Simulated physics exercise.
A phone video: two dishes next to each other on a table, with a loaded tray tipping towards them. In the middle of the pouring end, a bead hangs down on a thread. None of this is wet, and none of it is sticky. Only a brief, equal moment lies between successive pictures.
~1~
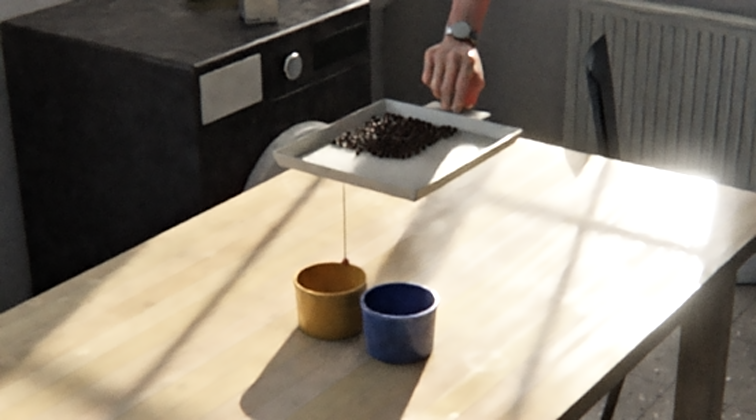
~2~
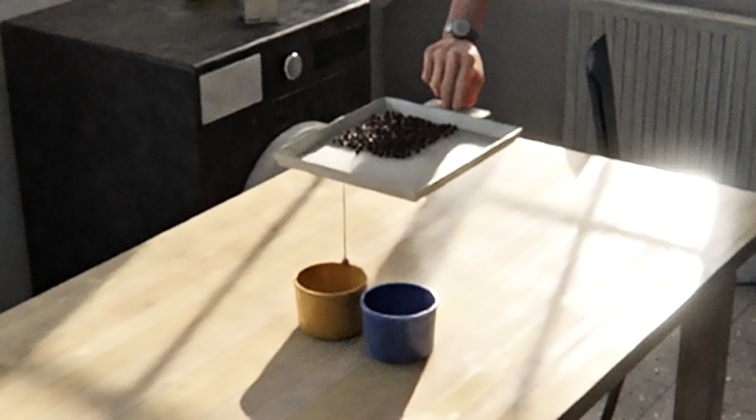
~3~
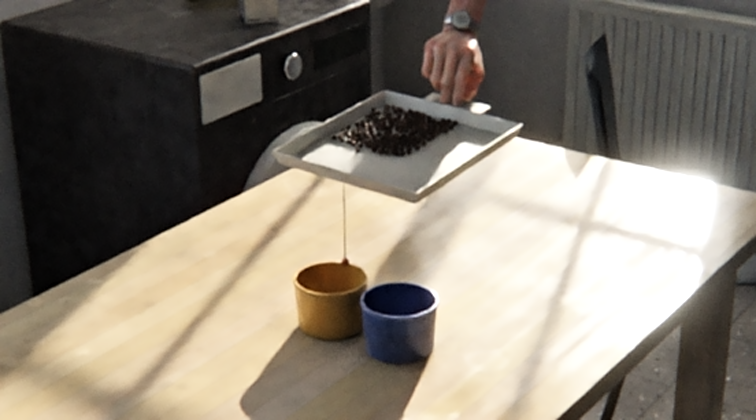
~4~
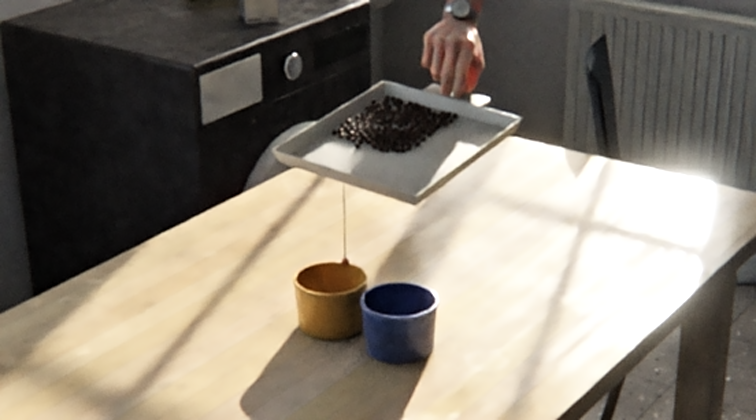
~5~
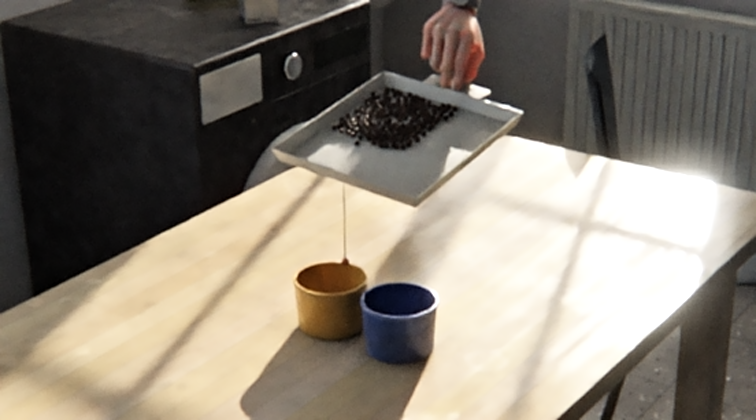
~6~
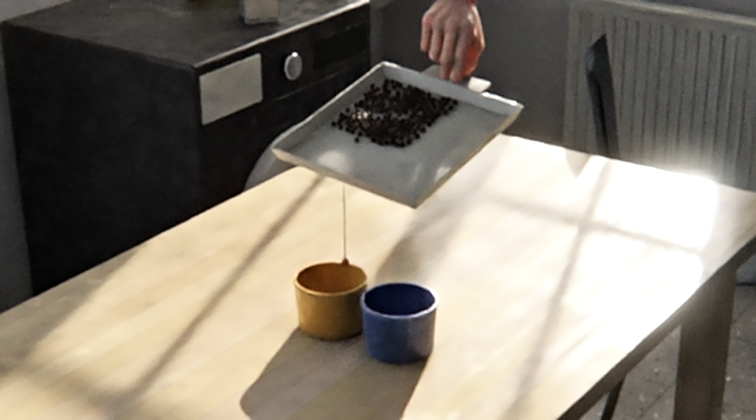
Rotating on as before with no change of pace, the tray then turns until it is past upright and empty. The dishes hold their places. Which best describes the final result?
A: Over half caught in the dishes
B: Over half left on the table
The answer is A.
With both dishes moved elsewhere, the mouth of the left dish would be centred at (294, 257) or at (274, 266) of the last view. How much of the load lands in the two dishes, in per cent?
About 0% on the first try and 0% on the second.
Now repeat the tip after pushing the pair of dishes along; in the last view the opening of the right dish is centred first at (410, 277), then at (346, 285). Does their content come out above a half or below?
The dishes end up with the lesser share in the first try and the lesser share in the second.
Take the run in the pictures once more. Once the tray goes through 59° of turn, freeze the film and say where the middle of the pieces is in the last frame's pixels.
Roughly at (397, 204).
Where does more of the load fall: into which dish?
The one at right ends up fuller.
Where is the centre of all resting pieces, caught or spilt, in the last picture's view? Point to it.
(404, 341).
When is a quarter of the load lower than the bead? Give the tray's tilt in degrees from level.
Angle reached: About 80°.
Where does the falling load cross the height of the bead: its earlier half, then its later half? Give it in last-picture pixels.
It passes near (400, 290) first and then near (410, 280).
Just after the last frame, tray tipped steeply; the larger part on the tray; roughly a quarter in the right dish; just a few in the left dish; about a tenth outside both; just a few in the air.
A moment on, tray tipped right over; just a few on the tray; the larger part in the right dish; just a few in the left dish; about a tenth outside both; just a few in the air.
Further on, tray tipped past a quarter turn; almost all in the right dish; just a few in the left dish; about a tenth outside both.
When it is over, tray tipped past a quarter turn; almost all in the right dish; just a few in the left dish; about a tenth outside both.
